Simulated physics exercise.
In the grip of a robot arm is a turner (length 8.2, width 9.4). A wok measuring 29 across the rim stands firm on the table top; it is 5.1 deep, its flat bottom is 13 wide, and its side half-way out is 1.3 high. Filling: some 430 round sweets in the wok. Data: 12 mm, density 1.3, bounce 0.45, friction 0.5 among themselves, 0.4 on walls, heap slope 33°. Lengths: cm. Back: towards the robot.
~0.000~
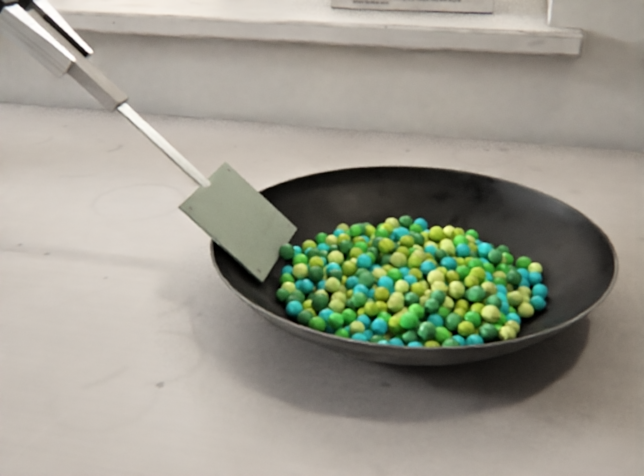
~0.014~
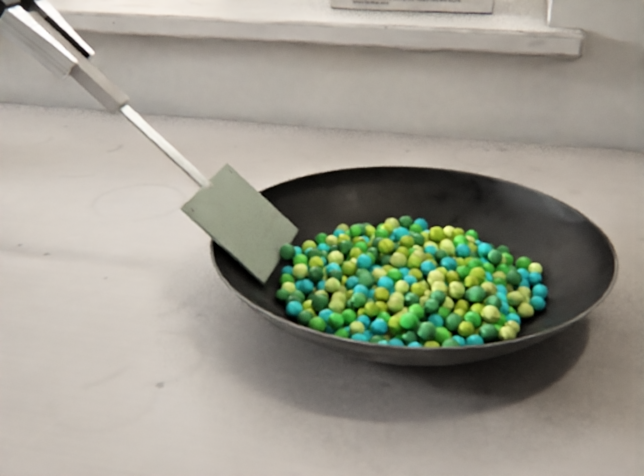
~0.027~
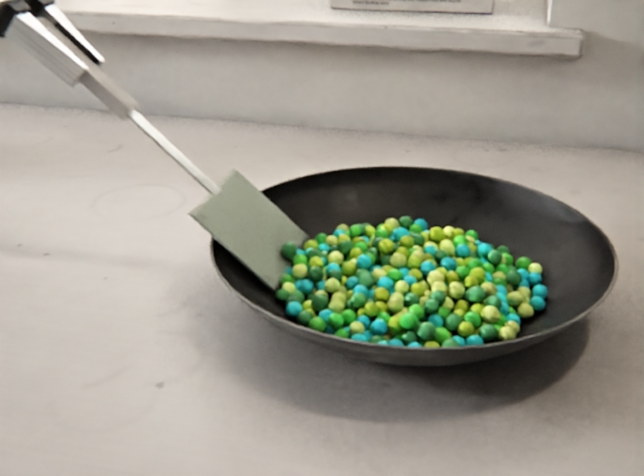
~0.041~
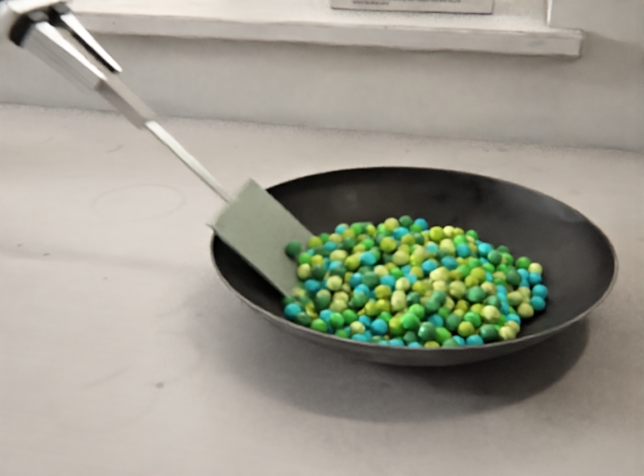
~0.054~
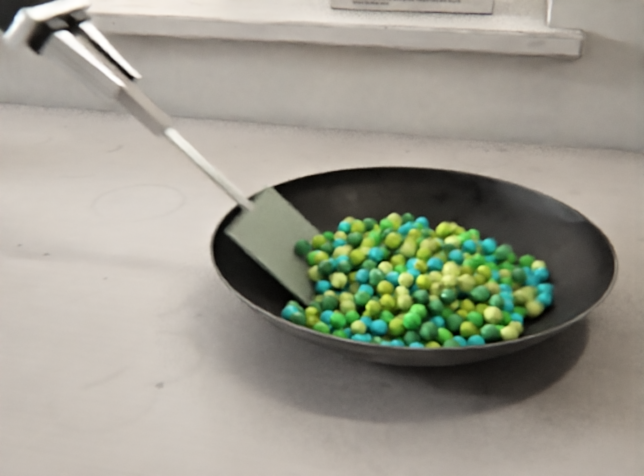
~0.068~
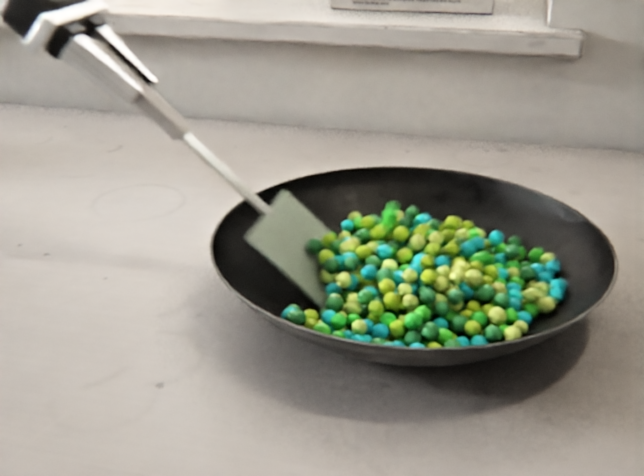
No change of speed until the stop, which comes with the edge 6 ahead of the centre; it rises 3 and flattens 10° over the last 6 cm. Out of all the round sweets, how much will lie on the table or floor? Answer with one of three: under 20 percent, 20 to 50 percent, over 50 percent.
Under 20 percent.
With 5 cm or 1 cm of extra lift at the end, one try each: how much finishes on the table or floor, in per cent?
Try one gives about 10 in a hundred, try two about 5 in a hundred.
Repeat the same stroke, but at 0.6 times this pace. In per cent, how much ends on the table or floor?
I'd put it around 0 per cent.
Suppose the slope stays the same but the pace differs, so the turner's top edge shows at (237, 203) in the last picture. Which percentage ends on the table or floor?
About 0 percent.
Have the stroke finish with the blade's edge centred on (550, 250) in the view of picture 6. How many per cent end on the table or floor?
Approximately 35 per cent, I reckon.
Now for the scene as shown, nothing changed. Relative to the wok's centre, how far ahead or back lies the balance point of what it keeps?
Some 5.5 cm ahead of the centre.
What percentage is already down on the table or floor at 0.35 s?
My estimate is roughly 5 %.
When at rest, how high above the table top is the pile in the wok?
6.0 cm.
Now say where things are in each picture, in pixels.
Turner top edge at (203, 183), sloping 42°; upper third of the load around (408, 269), from x 280 to 540, top at y 225; 428 in the wok, in the first picture.
Turner top edge at (205, 184), sloping 42°; upper third of the load around (408, 270), from x 280 to 540, top at y 225, in the second picture.
Turner top edge at (214, 190), sloping 42°; upper third of the load around (408, 270), from x 280 to 540, top at y 225, in the third picture.
Turner top edge at (231, 200), sloping 42°; upper third of the load around (400, 270), from x 290 to 540, top at y 225, in the fourth picture.
Turner top edge at (248, 207), sloping 42°; upper third of the load around (403, 264), from x 290 to 545, top at y 220, in the fifth picture.
Turner top edge at (266, 212), sloping 42°; upper third of the load around (418, 260), from x 290 to 560, top at y 215; 428 in the wok, in the sixth picture.
By 0.10 s, sloping 42°, highest piece 10 above the table; 428 in the wok.
By 0.14 s, sloping 38°, highest piece 13 above the table; 425 in the wok, 3 on the blade or in flight.
By 0.35 s, sloping 32°, highest piece 7 above the table; 398 in the wok, 19 on the table or floor, 11 on the blade or in flight.
By 1.40 s, sloping 32°, highest piece 6 above the table; 398 in the wok, 30 on the table or floor.
Final count, 398 in the wok, 30 on the table or floor. That is 7 % on the table or floor.
